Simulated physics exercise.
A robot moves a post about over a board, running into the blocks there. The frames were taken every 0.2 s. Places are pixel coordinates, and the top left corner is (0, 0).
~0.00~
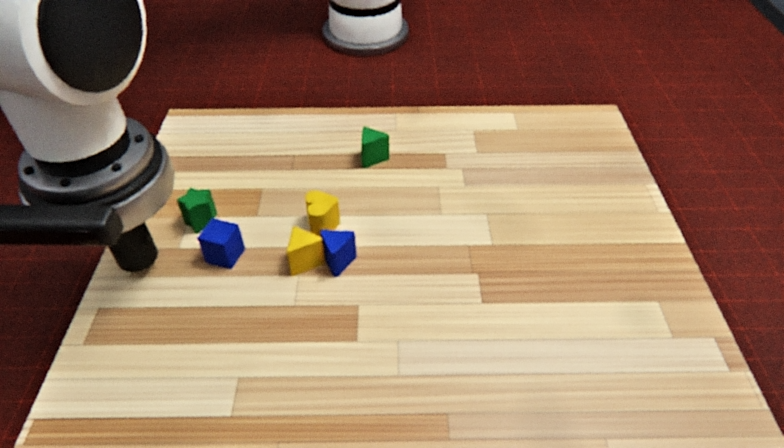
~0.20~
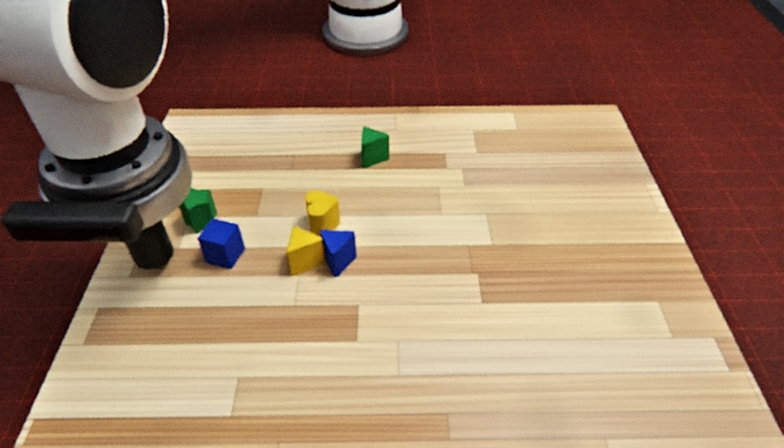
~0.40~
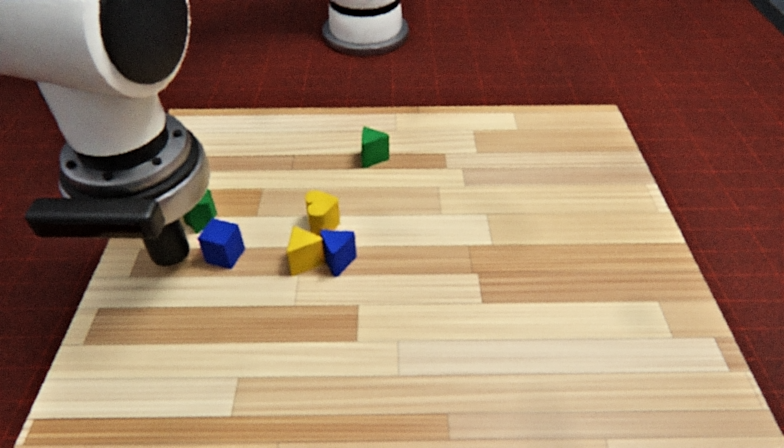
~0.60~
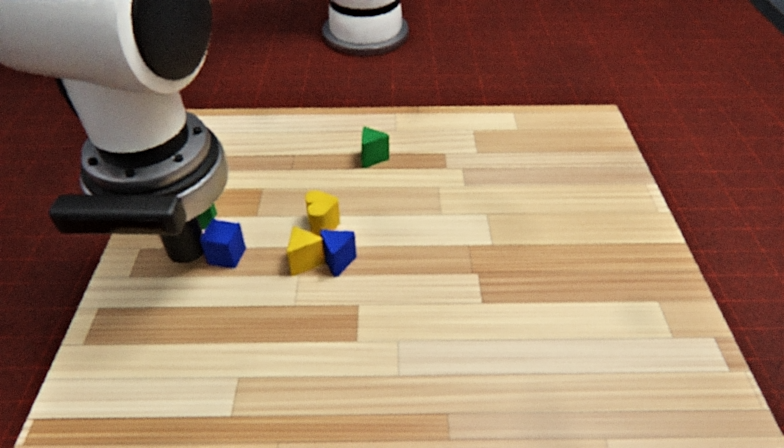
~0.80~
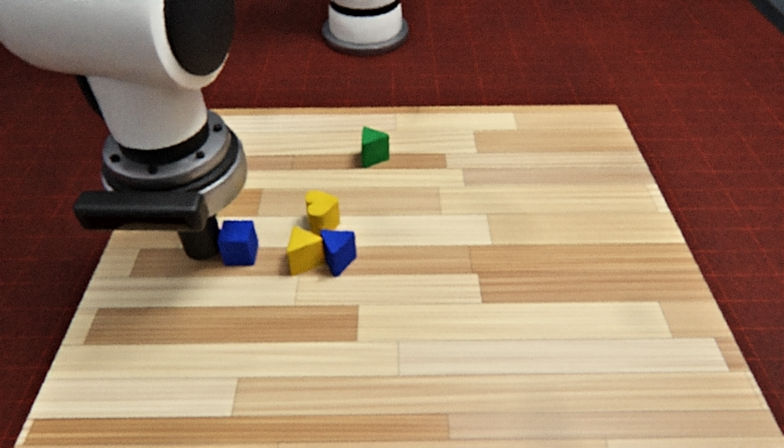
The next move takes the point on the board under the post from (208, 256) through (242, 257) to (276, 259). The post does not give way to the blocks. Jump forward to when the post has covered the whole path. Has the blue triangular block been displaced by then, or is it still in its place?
From what I can tell, it will keep its place.
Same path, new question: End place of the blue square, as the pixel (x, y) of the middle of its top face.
The top centre is at (304, 223).
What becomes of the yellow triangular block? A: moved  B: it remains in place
I choose A.
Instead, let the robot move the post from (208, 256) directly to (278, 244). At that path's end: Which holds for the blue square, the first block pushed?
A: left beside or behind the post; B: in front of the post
I choose B.
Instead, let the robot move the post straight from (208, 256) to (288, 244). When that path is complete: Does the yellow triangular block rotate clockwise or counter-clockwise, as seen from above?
Turns clockwise.
On the path given first. Halfway along, post at (240, 247); blue square at (271, 228), turned 15° anticlockwise.
At the end, post at (274, 250); blue square at (304, 223), turned 40° anticlockwise; yellow triangular block at (314, 241), turned 45° clockwise; blue triangular block still.
